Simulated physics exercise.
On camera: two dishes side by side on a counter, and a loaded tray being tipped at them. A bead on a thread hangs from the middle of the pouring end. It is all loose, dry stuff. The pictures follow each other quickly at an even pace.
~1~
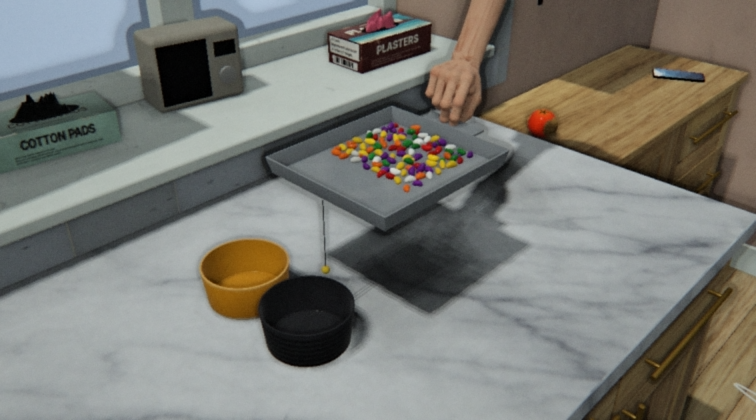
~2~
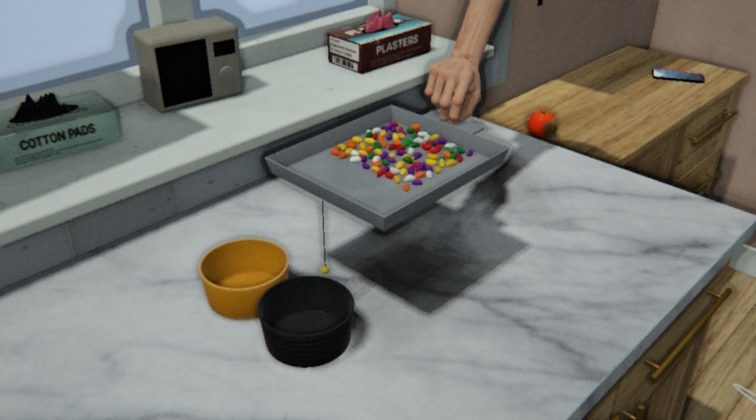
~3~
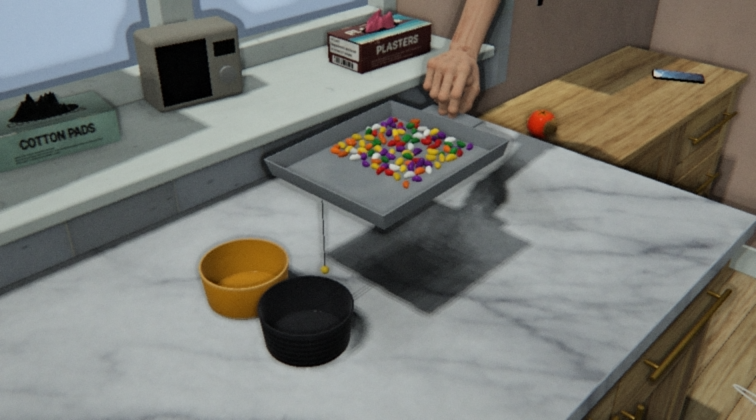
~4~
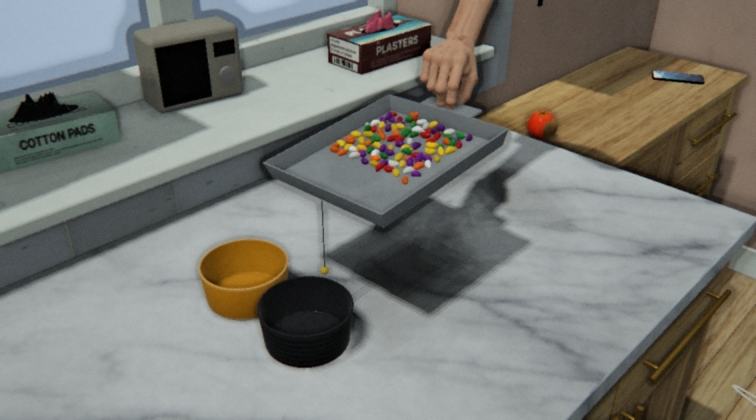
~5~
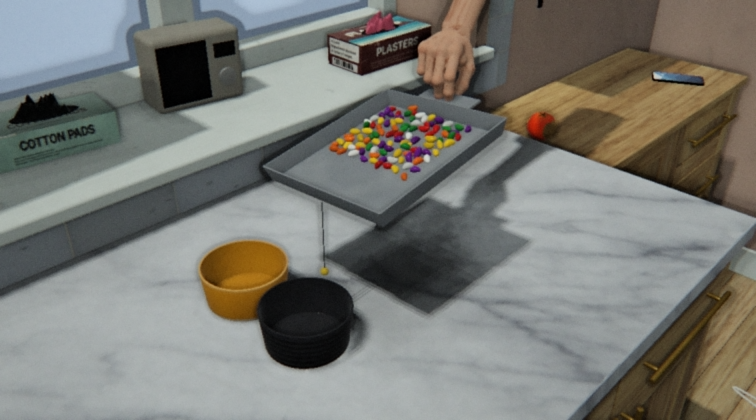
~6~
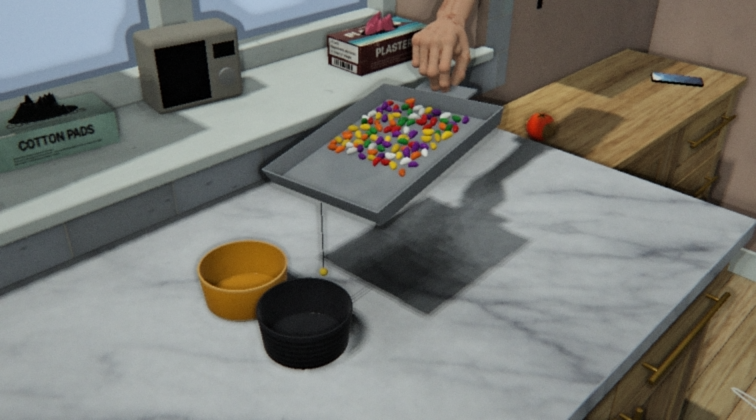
A grey tray of multicoloured jelly beans, gripped at its far edge by a hand, hovers over a white marble counter seen from above at an angle. An orange dish and a black dish sit below left, near a thread with a yellow bead, with cotton pads, a box of plasters and a red object behind. The hand slowly raises the far side, tilting the tray toward its near left corner, while the camera stays still.
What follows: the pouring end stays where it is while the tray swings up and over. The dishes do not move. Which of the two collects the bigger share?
More goes to the left dish.
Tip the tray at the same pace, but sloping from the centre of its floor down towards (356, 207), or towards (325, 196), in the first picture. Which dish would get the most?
One: Right. Two: Right.
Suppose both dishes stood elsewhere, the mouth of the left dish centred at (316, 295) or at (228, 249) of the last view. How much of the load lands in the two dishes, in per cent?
In turn 10 and 60 in a hundred.
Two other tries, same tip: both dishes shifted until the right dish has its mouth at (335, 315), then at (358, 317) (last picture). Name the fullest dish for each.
One: The left-hand dish. Two: The left-hand dish.
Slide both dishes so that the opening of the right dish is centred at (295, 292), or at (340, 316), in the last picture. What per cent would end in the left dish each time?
The first gives 50 %, the second 80 %.
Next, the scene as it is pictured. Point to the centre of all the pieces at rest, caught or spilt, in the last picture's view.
Near (256, 289).
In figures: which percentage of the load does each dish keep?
Left dish: 70 %, right dish: 0 %.
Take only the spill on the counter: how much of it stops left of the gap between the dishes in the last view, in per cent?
Some 20 per cent.
Shortly afterwards, tray tipped steeply; the whole lot on the tray.
Next, tray tipped past a quarter turn; near two thirds on the tray; only a few in the right dish; a little in the left dish; near a quarter in the air.
Some moments later, tray tipped past a quarter turn; a little in the right dish; near two thirds in the left dish; near a quarter outside both.
In the end, tray tipped past a quarter turn; a little in the right dish; near two thirds in the left dish; near a quarter outside both.
